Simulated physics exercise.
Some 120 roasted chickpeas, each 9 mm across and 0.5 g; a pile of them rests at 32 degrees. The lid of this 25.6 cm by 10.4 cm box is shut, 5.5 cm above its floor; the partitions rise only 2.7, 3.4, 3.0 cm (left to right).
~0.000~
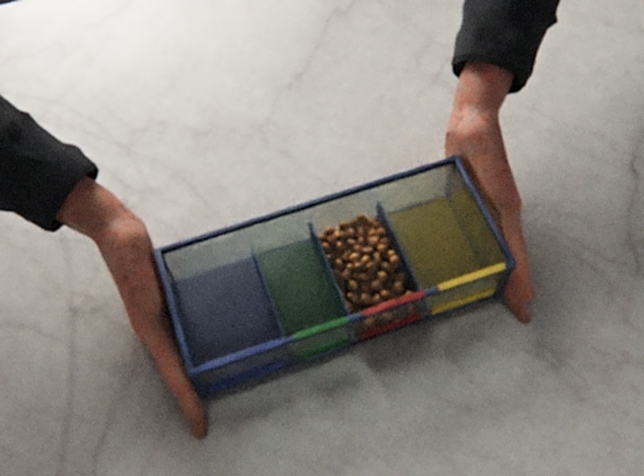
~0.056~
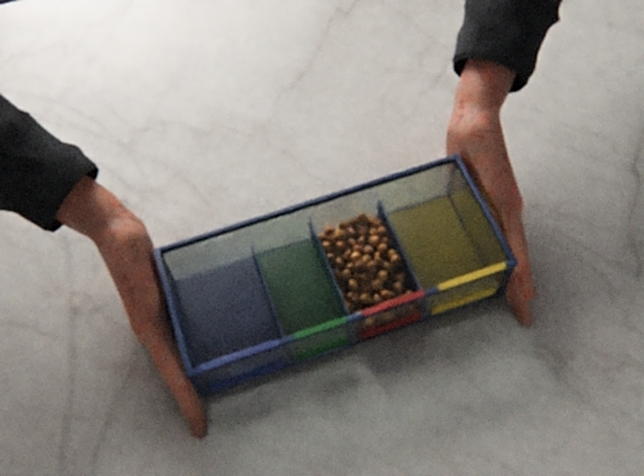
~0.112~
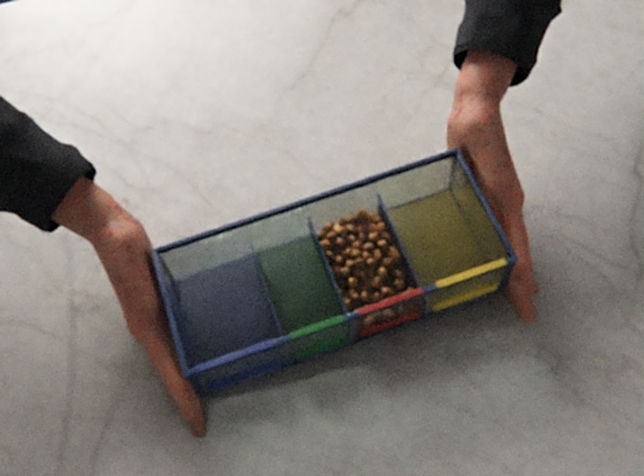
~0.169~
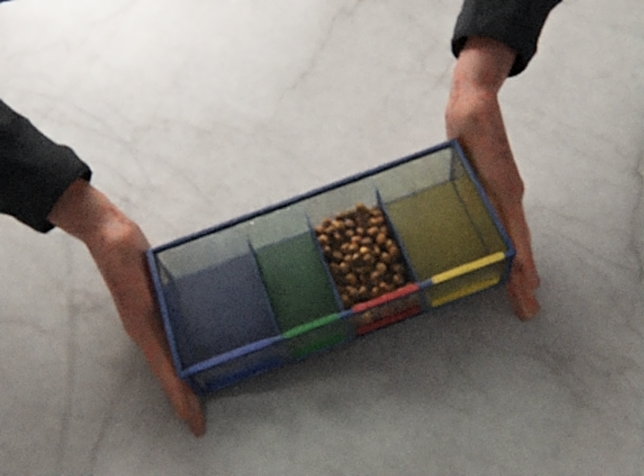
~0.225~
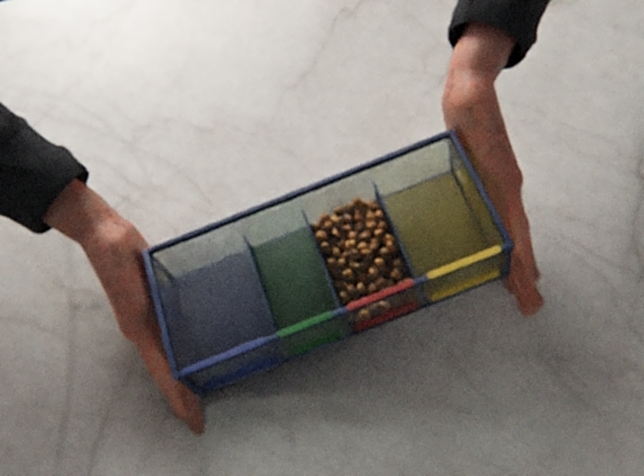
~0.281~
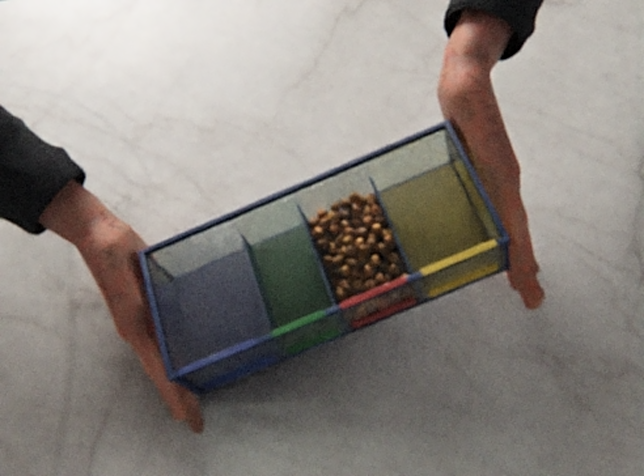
Two hands held a clear, blue-edged box with blue, green, red and yellow sections, small brown balls piled in the red one, and slowly tilted it slightly, raising the right end while the pile stayed put.
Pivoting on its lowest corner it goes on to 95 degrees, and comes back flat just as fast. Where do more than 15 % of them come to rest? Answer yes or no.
Red yes, blue yes, green no, yellow no.
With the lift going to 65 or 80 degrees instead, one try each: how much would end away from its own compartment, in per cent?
Some 0 and 15 per cent.
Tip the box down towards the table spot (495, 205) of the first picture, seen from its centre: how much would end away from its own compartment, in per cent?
Some 55 per cent.
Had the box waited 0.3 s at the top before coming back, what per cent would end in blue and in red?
Blue 50; red 50.
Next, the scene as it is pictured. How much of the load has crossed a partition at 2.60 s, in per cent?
Some 50 per cent.
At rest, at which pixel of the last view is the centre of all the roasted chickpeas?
At about (279, 305).
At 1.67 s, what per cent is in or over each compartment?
Red 90; blue 5; green 5; yellow 0.
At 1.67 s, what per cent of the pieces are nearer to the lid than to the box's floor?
About 20 per cent.
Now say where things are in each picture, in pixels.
The first picture shows box tilt 0 degrees, front corners at (194, 370) and (510, 263); red 100 %.
The second picture shows box tilt 1 degrees, front corners at (192, 371) and (511, 263).
The third picture shows box tilt 3 degrees, front corners at (189, 371) and (511, 258), lowest corner left front.
The fourth picture shows box tilt 7 degrees, front corners at (183, 372) and (509, 252), lowest corner left front.
The fifth picture shows box tilt 10 degrees, front corners at (178, 373) and (507, 245), lowest corner left front.
The sixth picture shows box tilt 13 degrees, front corners at (173, 374) and (503, 239), lowest corner left front; red 100 %. The box's pace is about 60 degrees a second.
Then, at 1.67 s, tilt 95 degrees; red 90 %, blue 5 %, green 5 %.
After 2.60 s, tilt 43 degrees; red 50 %, blue 50 %.
After 3.53 s, tilt 0 degrees; red 50 %, blue 50 %.
By 3.9 s all is still; red 50 %, blue 50 %, green 0 %, yellow 0 %.
